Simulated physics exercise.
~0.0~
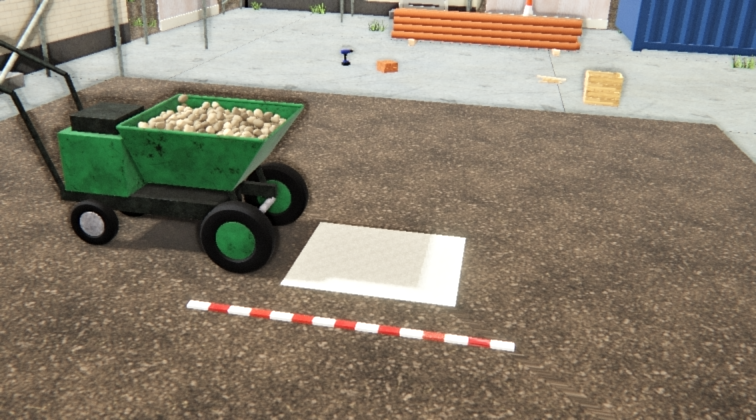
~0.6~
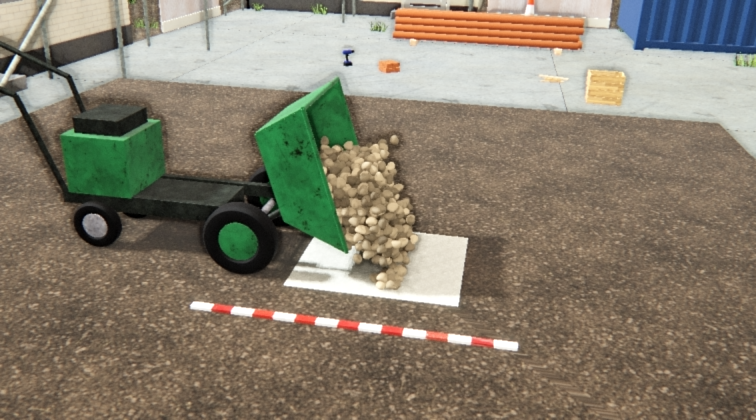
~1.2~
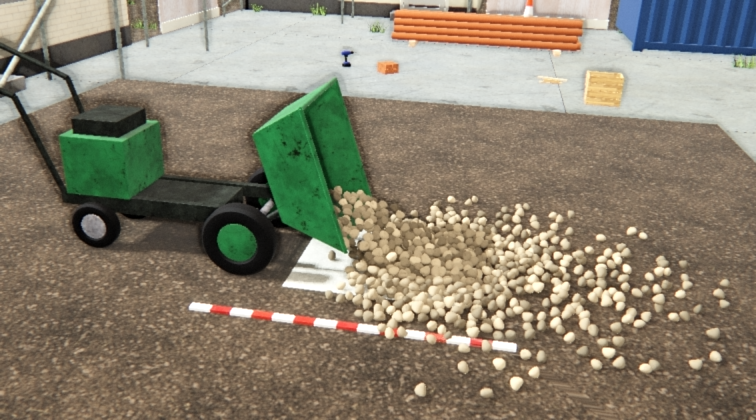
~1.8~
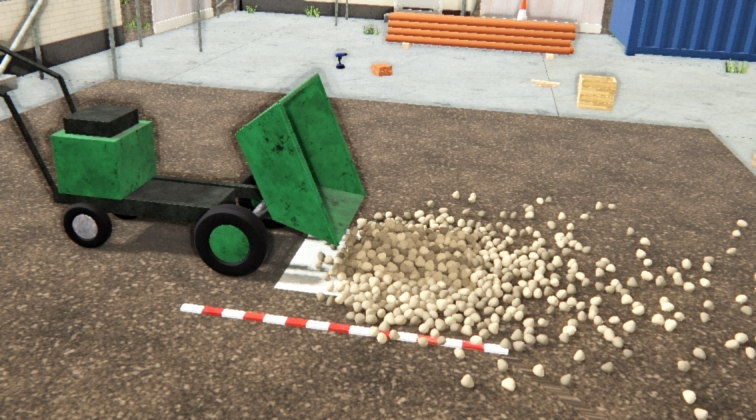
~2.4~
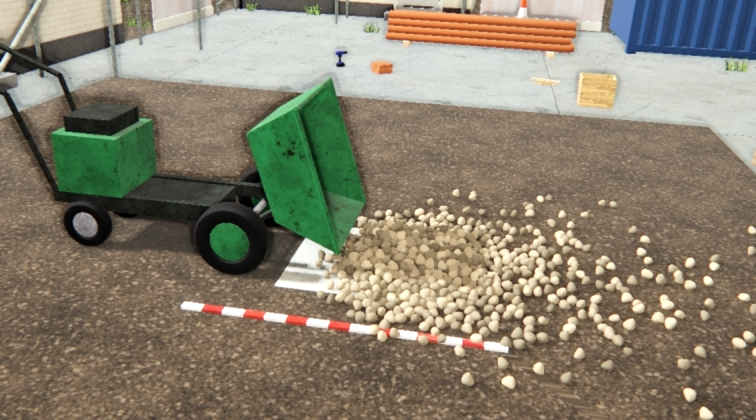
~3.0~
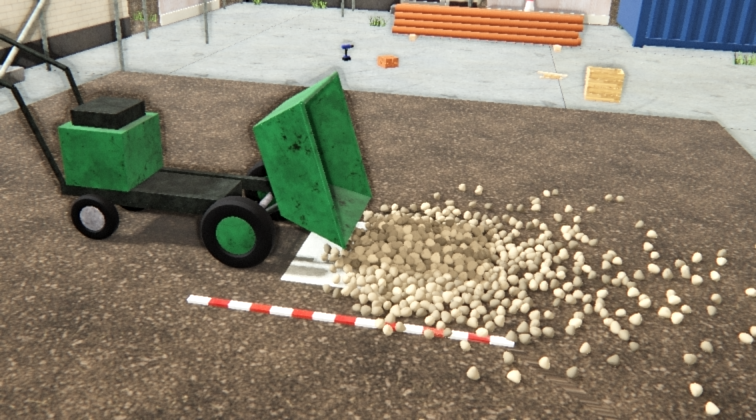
On a patch of dark, gritty ground in a builder's yard, seen from slightly above with a gentle sway, a green motor barrow full of round, pale stones stands at left. A white sheet lies ahead of it, with a red-and-white striped pole in front and orange pipes and a blue container behind. The skip tips steeply forward to the right, and the stones pour onto the sheet. They spread into a low heap, many rolling beyond it and over the pole. The raised skip jerks back slightly and forward again, ending empty above the widely scattered stones.
